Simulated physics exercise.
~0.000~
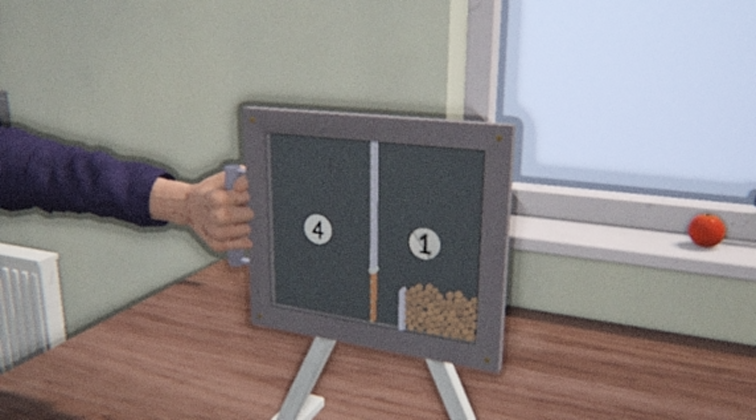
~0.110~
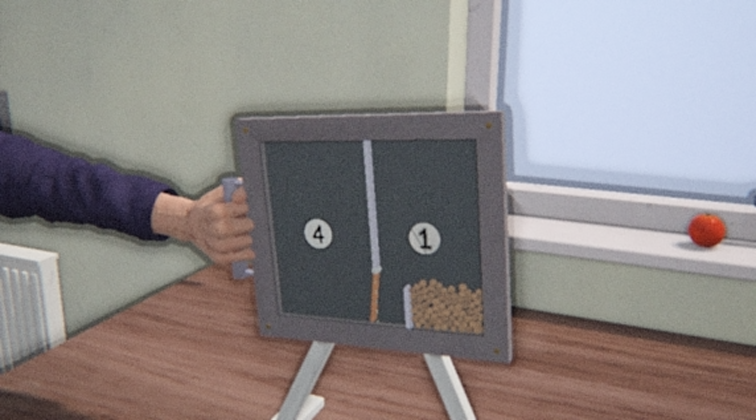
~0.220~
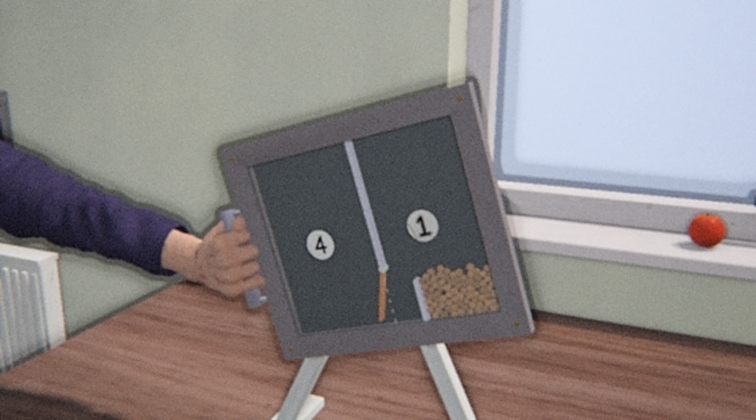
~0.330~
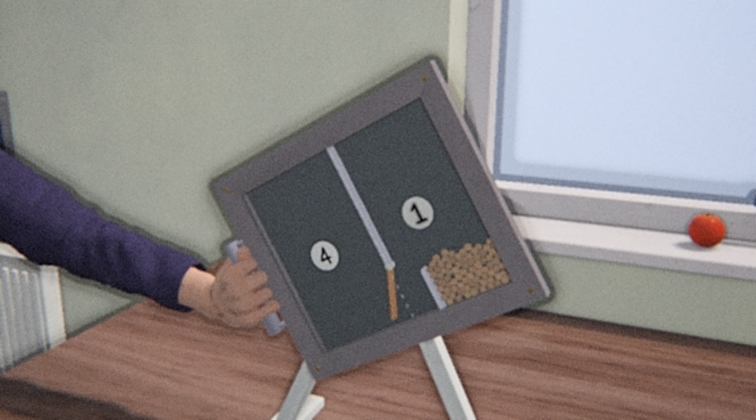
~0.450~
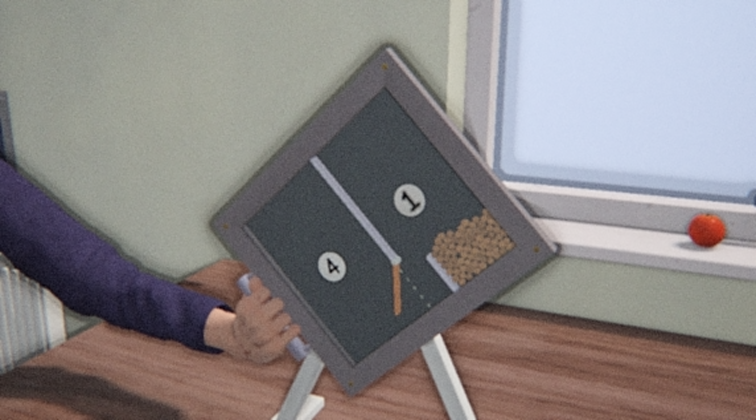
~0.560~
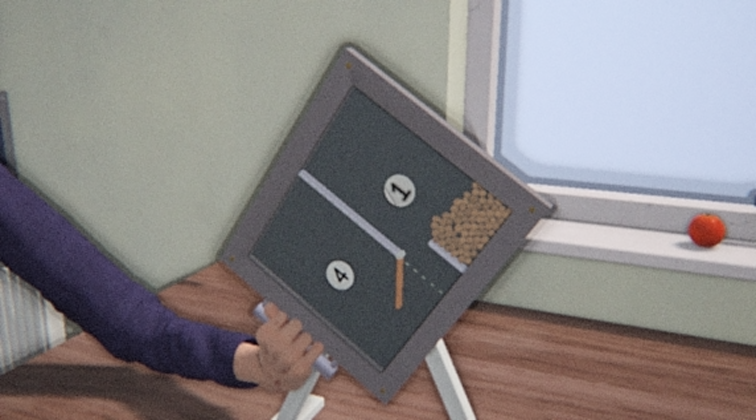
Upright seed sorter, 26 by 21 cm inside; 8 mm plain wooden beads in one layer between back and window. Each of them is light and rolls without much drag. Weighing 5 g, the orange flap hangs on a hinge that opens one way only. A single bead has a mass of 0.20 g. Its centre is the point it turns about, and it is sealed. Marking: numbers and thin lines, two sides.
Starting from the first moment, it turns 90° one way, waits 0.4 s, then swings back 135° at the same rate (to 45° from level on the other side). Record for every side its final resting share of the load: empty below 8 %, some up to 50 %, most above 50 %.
Final shares: No. 1: Some; 4: Most.
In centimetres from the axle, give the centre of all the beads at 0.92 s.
Roughly 6 centimetres to the right and 4 centimetres above.
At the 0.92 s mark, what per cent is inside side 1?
Roughly 90 per cent of it.
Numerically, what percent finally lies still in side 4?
Some 60 percent.
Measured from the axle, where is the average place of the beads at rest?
Some 7 cm left and 6 cm below.
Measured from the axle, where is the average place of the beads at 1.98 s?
The middle sits around 1 cm left of it and 9 cm below it.
After 0.92 s, it stands 90° anticlockwise; the beads' middle is 6 cm right of and 4 cm above the centre; no. 1, 90 %, no. 4, 10 %; orange flap open 79°.
After 1.98 s, it stands 22° anticlockwise; the beads' middle is 1 cm left of and 9 cm below the centre; no. 1, 30 %, no. 4, 70 %; orange flap open 37°.
After 2.64 s, it stands 45° clockwise; the beads' middle is 7 cm left of and 6 cm below the centre; no. 1, 40 %, no. 4, 60 %; orange flap open 20°.
All still by 3.2 s, it stands 45° clockwise; no. 1, 40 %, no. 4, 60 %; orange flap open 20°.
